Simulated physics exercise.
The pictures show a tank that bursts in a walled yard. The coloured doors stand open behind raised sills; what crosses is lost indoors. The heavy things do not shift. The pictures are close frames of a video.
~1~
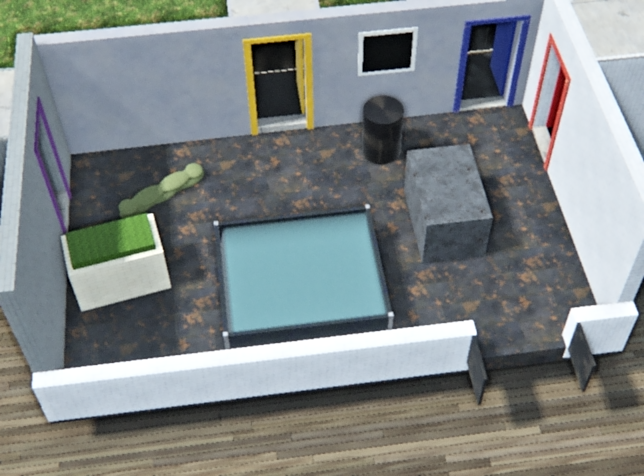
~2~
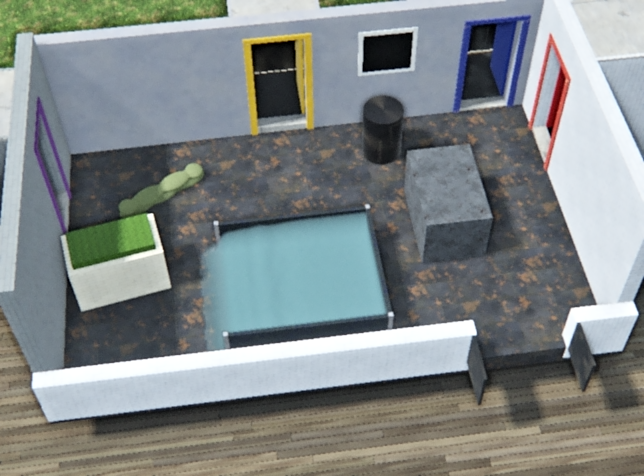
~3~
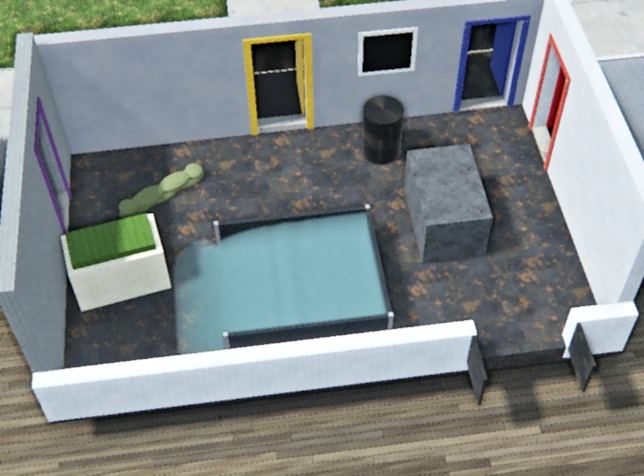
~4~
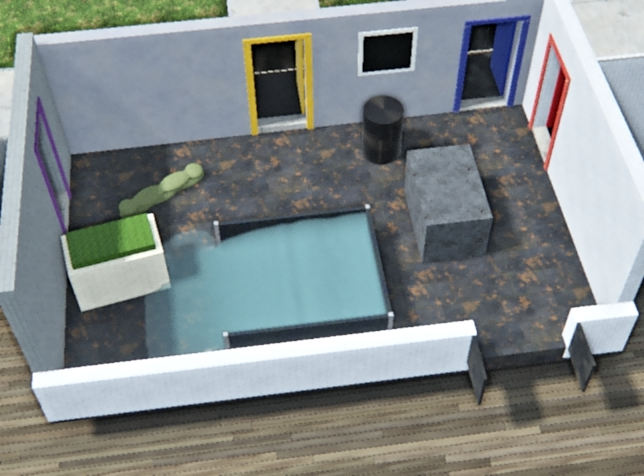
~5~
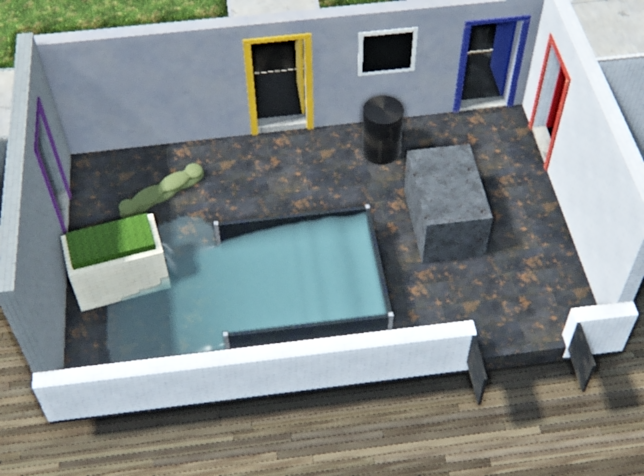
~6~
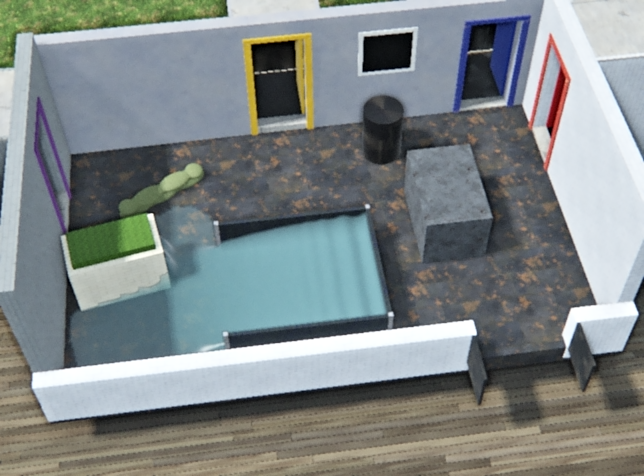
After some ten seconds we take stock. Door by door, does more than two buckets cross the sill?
The blue door admits no more than that; the yellow door admits no more than that; the red door admits no more than that; the purple door admits no more than that.
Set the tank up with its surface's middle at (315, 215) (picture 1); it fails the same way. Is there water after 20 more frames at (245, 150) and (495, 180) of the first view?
One after the other: Awash, dry.
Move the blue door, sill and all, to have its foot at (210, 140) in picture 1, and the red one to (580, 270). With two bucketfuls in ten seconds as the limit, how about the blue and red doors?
My reading: Blue door passes that mark; red door stays under.
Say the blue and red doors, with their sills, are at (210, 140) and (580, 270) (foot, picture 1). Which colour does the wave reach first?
That is the door marked purple.
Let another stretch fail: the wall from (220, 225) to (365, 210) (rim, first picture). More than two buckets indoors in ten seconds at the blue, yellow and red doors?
Then: The blue door floods, the yellow door is over, the red door floods.
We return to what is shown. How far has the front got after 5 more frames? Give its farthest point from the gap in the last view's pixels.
Around (70, 205).
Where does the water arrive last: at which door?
It is the red one.
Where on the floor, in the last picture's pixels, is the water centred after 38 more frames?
At about (251, 266).
A moment on, water covers 20 % of the floor; the blue door not reached, the yellow door not reached, the red door not reached, the purple door wet at the sill, nothing in.
Next, water covers 30 % of the floor; the blue door not reached, the yellow door not reached, the red door not reached, the purple door wet at the sill, nothing in.
Then, water covers 45 % of the floor; the blue door not reached, the yellow door wet at the sill, nothing in, the red door not reached, the purple door wet at the sill, nothing in.
Later, water covers 80 % of the floor; the blue door wet at the sill, nothing in, the yellow door wet at the sill, nothing in, the red door not reached, the purple door wet at the sill, nothing in.
In the end, water covers 95 % of the floor; the blue door under two buckets in, the yellow door wet at the sill, nothing in, the red door wet at the sill, nothing in, the purple door wet at the sill, nothing in.
